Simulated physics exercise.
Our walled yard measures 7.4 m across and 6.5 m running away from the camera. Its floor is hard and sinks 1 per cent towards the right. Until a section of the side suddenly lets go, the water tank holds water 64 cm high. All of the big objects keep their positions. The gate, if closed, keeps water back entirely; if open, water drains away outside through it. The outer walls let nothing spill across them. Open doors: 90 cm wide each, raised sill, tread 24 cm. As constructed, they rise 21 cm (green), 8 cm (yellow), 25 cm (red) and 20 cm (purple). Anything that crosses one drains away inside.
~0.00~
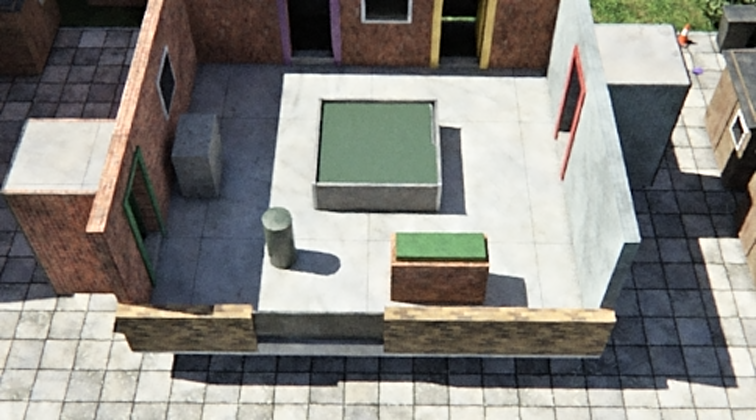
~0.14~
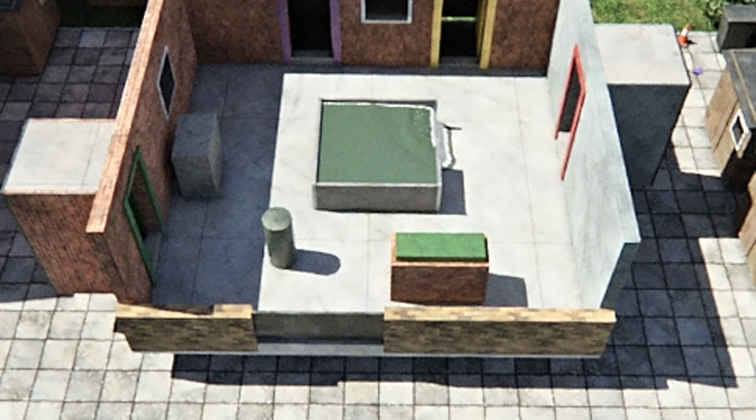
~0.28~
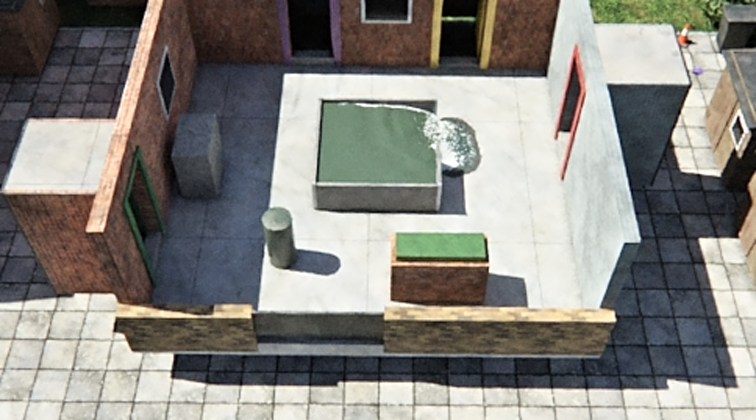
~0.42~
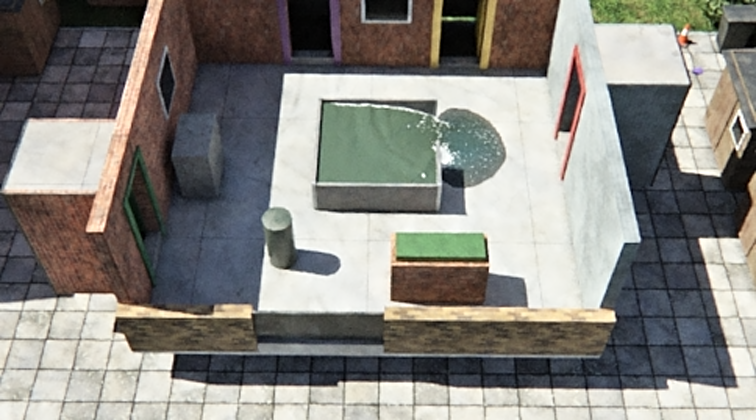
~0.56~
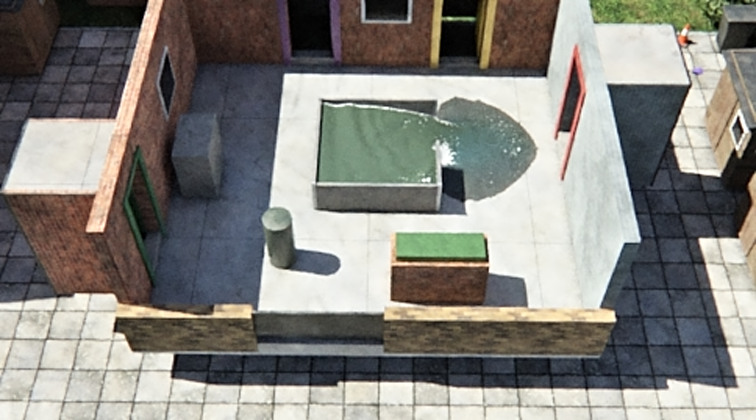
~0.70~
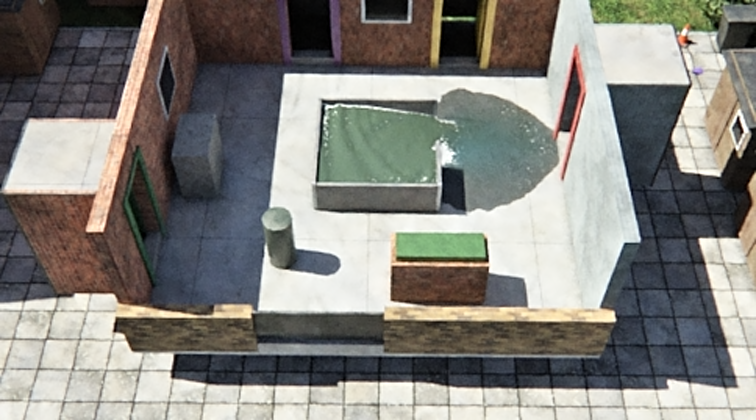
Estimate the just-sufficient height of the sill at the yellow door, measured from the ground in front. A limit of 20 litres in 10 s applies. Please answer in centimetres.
I would say 9 cm.
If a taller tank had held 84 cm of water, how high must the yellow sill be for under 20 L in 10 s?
Roughly 12.5 centimetres would do it.
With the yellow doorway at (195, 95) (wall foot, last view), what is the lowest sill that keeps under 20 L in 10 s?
Something near 7.5 cm.
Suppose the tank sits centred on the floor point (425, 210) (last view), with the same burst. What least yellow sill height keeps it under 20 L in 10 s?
A height near 9.5 cm.
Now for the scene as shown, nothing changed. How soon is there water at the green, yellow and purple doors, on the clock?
The green door at 8.0 seconds, the yellow door at 1.6 seconds, the purple door at 4.0 seconds.
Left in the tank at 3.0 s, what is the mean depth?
Around 33 cm deep on average.
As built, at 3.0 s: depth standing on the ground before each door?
Depths in cm - green: 0, yellow: 12, red: 26, purple: 0.
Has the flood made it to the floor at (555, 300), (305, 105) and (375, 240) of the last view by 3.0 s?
In the order asked: Soaked, untouched, untouched.
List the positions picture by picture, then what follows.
In the first picture, the water tank at (377, 143) is whole and still, 64 cm deep; the yellow door at (462, 31) is dry.
In the second picture, the front is at (449, 165), 0.3 m from the gap at (434, 137); 0.3 m2 of floor is wet, 64 cm left at the back.
In the third picture, water pours out at (434, 139) and has run 0.8 m, to (476, 156); about 10 cm deep outside, 64 cm at the back.
In the fourth picture, the gap is at (434, 139), the front 1.3 m out at (501, 159); the back of the water tank holds 64 cm.
In the fifth picture, water pours out at (434, 139) and has run 1.9 m, to (531, 155); about 5 cm deep outside, 63 cm at the back.
In the sixth picture, the front is at (559, 153), 2.4 m from the gap at (434, 139); 4.7 m2 of floor is wet, 58 cm left at the back; 1.0 m in a straight line remain to the yellow door at (462, 31).
After 1.4 s water covers 20 % of the floor, deepest (40 cm) near (439, 142); it has not reached the yellow door.
After 3.0 s water covers 30 % of the floor, deepest (33 cm) near (552, 111); 12 cm at the yellow door, 2 litres in over its 8 cm sill.
After 10.0 s water covers 95 % of the floor, deepest (14 cm) near (577, 335); 8 cm at the yellow door, 34 litres in over its 8 cm sill.
At the yellow door as built, the water arrived by 1.7 s and peaked near 12 cm at 3.0 s.
Run again over the same 10 s with other heights there, 49 litres in over 7 cm, 6 litres over 11.5 cm. The limit of 20 litres is kept from about 9 cm up.
